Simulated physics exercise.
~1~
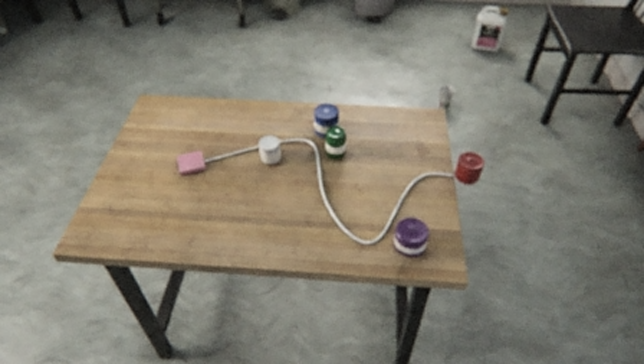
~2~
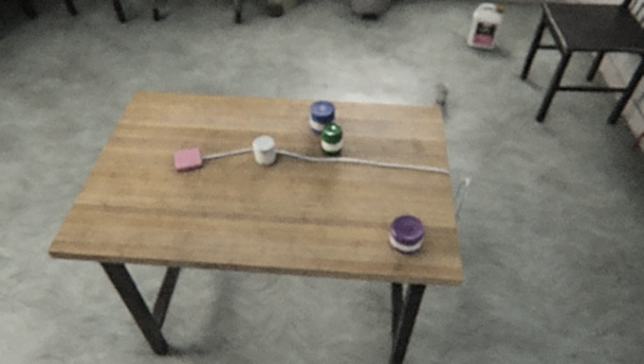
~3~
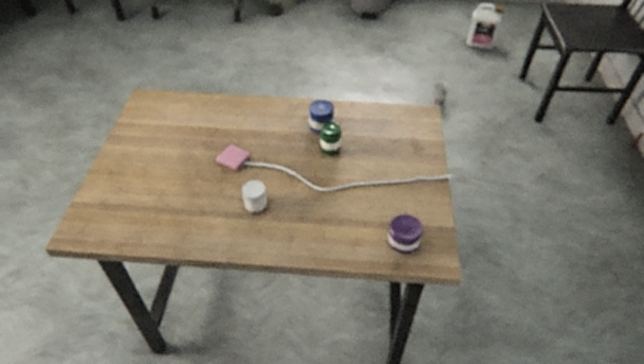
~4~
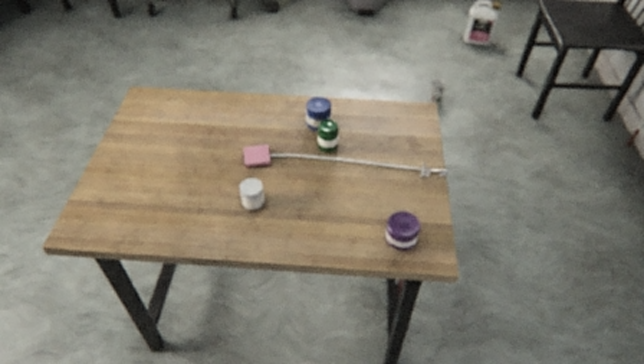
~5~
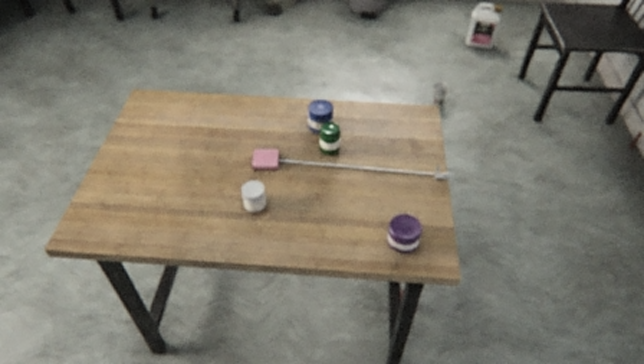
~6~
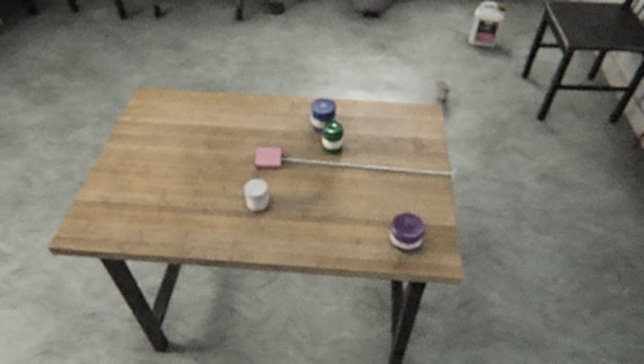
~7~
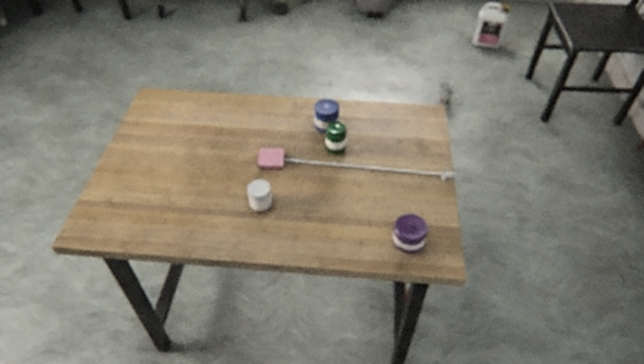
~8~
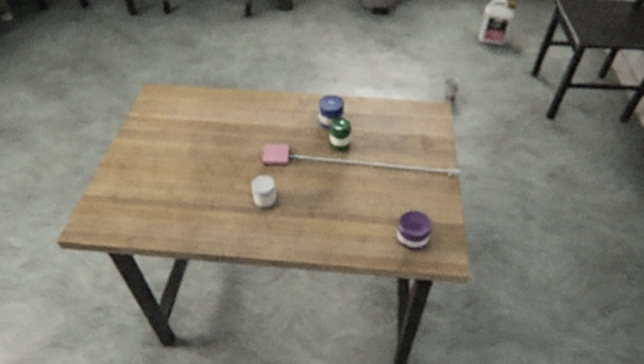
A wooden table with dark legs stands on a mottled grey floor, seen from above by a slightly swaying camera, with a black chair and a white jug behind. A pale cable runs from a pink block at the left, past a white canister, to a red speaker at the right edge; a blue tin, a green jar and a purple canister sit nearby. The red speaker drops out of sight, pulling the cable straight. The pink block slides right, and the white canister shifts toward the near side. The block stops near mid-table, its cable stretched to the edge, and everything settles.
